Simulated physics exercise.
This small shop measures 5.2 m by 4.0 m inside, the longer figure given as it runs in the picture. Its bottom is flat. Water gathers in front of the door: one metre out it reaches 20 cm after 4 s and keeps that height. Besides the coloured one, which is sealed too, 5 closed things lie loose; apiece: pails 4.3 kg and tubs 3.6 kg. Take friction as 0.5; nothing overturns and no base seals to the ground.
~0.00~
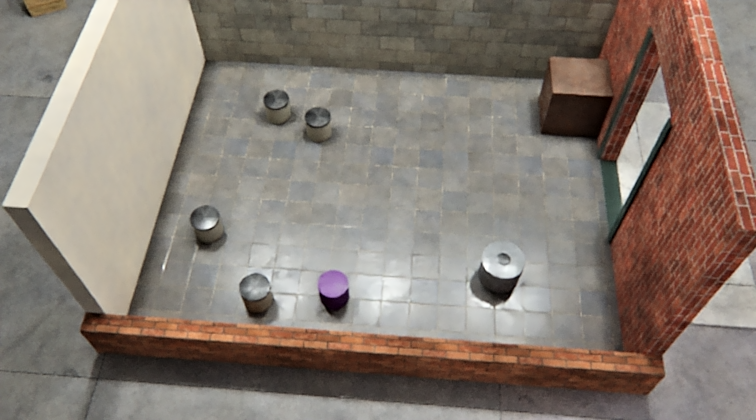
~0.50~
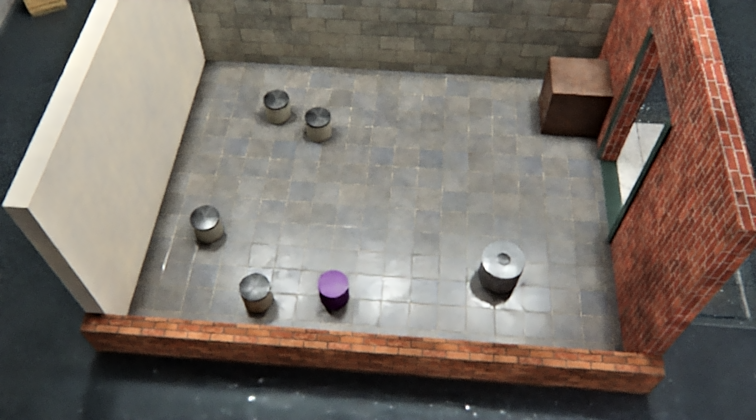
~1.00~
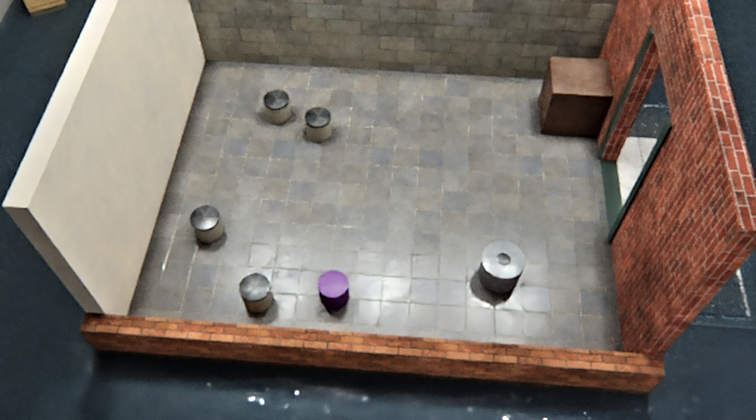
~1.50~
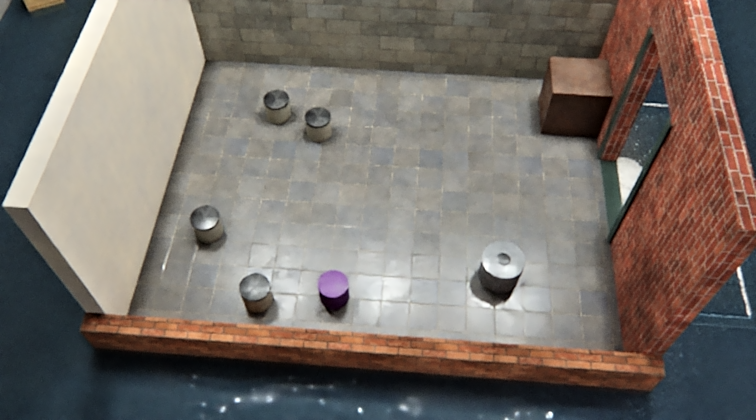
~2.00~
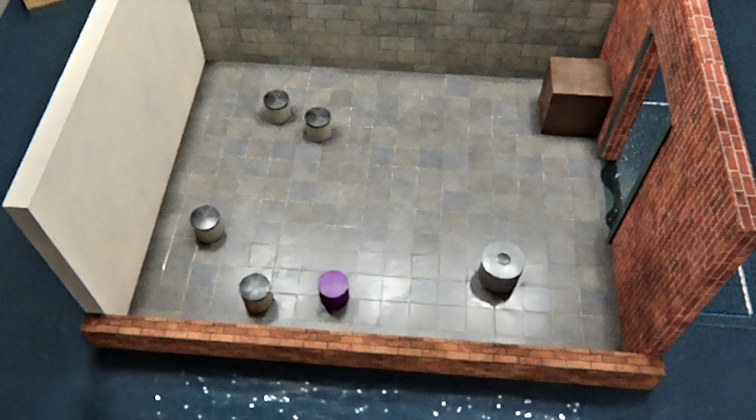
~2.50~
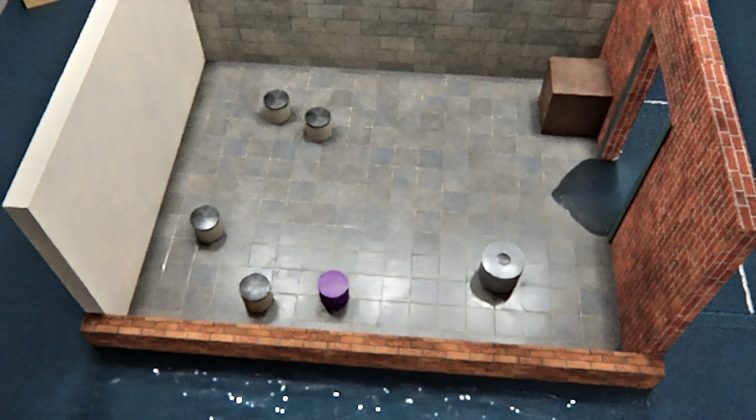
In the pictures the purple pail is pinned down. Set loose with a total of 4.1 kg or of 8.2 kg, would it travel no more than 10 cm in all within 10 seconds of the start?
For it, only the higher weight holds it.
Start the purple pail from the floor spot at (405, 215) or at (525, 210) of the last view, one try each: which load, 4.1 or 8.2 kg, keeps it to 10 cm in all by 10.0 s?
In turn: It takes the larger; neither holds.
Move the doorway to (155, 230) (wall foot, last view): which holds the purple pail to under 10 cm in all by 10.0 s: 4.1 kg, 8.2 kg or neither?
Then neither load is enough.
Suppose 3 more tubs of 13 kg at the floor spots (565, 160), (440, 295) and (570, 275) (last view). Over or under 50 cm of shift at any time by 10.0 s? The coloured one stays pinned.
In turn: Past it, under, less.
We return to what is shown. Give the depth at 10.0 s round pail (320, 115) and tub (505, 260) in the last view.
About 8 and 6 cm.
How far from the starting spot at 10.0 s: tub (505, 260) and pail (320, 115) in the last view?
In that order: 120 cm, 30 cm.
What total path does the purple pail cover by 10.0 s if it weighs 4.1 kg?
Some 60 cm in all.
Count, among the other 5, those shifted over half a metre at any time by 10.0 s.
I count 1.
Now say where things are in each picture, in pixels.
The first picture shows the purple pail at (333, 284) rests on the ground; 0.0 m2 under water; 0 of 6 have shifted.
The second picture shows the purple pail at (333, 284) rests on the ground; 0.0 m2 under water; 0 of 6 have shifted.
The third picture shows the purple pail at (333, 284), on the bottom; 0.0 m2 under water; 0 of 6 have shifted.
The fourth picture shows the purple pail at (333, 284), on the bottom; water covers 0.0 m2; 0 of 6 have shifted.
The fifth picture shows the purple pail at (333, 284), on the bottom; water covers 0.0 m2; 0 of 6 have shifted.
The sixth picture shows the purple pail at (333, 284), on the bottom; water covers 0.4 m2; 0 of 6 have shifted.
After 3.5 s the purple pail would be 0 cm from its start with 4.1 kg and 0 cm from its start with 8.2 kg; 0 cm of water round it then.
After 4.5 s the purple pail would be 0 cm from its start with 4.1 kg and 0 cm from its start with 8.2 kg; 0 cm of water round it then.
After 7.0 s the purple pail would be 4 cm from its start with 4.1 kg and 0 cm from its start with 8.2 kg; 3 cm of water round it then.
After 10.0 s the purple pail would be 55 cm from its start with 4.1 kg and 0 cm from its start with 8.2 kg; 4 cm of water round it then.
